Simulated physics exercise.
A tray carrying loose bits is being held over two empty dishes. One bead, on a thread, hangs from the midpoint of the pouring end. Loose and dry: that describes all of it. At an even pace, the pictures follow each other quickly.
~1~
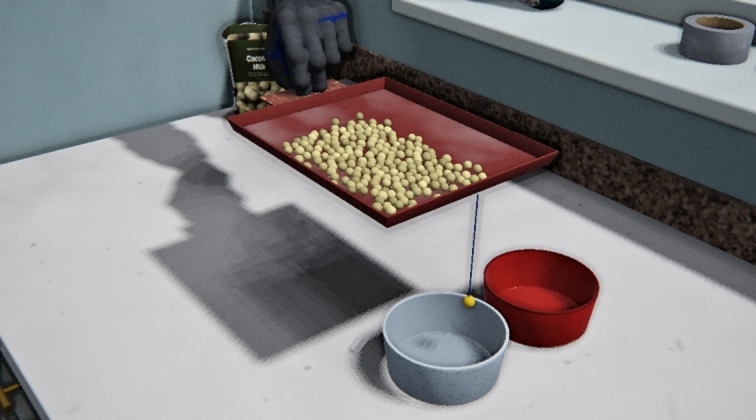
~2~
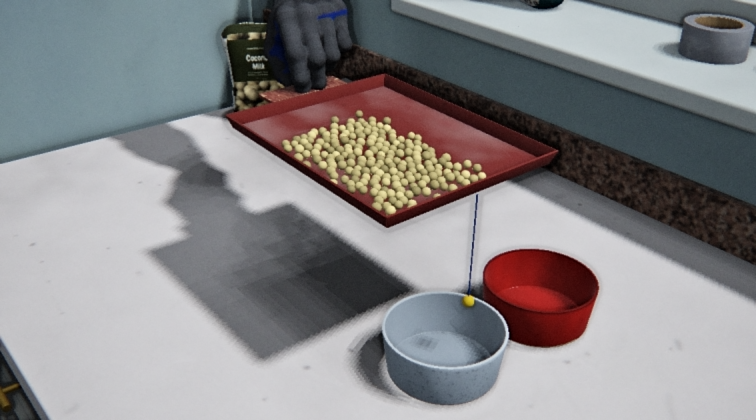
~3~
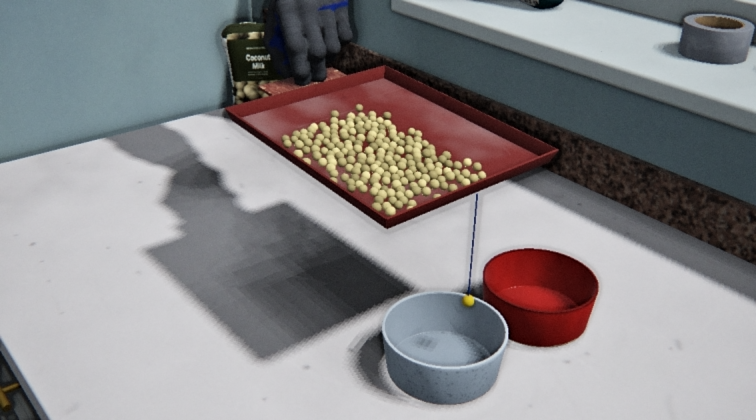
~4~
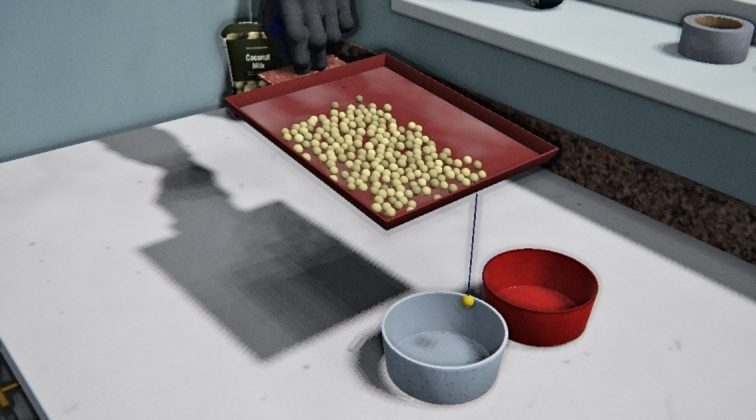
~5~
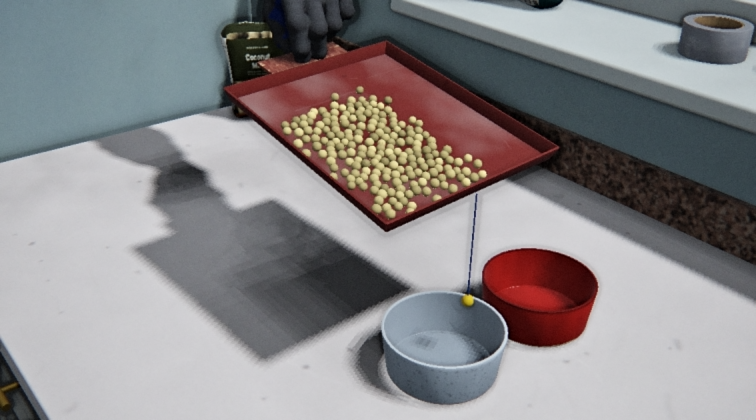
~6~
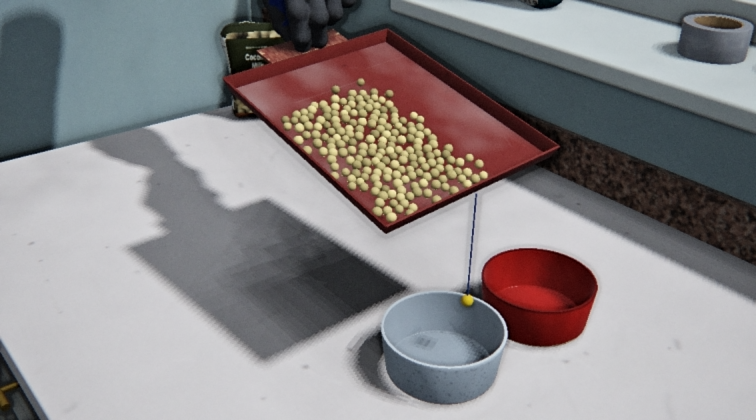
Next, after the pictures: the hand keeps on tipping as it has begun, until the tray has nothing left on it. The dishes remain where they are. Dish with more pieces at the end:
I'd say most of it lands in the left one, honestly.
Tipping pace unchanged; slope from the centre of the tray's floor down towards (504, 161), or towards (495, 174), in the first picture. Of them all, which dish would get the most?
So: The right-standing dish on the first go, the right-standing dish on the second.
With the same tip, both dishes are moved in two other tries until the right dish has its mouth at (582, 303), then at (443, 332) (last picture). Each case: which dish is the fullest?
The first time the left-side one comes out ahead, the second time the right-side one.
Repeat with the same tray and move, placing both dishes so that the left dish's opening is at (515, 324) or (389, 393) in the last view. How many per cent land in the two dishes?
Roughly 10 %, then roughly 90 %.
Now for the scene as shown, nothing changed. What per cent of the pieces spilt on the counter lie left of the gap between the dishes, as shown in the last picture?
I reckon around 80 per cent.
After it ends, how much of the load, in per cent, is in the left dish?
Result: Close to 40 in a hundred.
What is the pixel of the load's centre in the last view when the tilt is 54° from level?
I'd mark it close to (414, 196).
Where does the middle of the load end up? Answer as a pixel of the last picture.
It settles centred around (419, 401).
Just after the last frame, tray tipped steeply; the larger part on the tray; just a few in the left dish; just a few outside both; about a tenth in the air.
A moment on, tray tipped right over; just a few on the tray; roughly a third in the left dish; roughly half outside both; about a tenth in the air.
Further on, tray tipped past a quarter turn; roughly half in the left dish; roughly two thirds outside both.
When it is over, tray tipped past a quarter turn; roughly half in the left dish; not one in the right dish; roughly two thirds outside both.
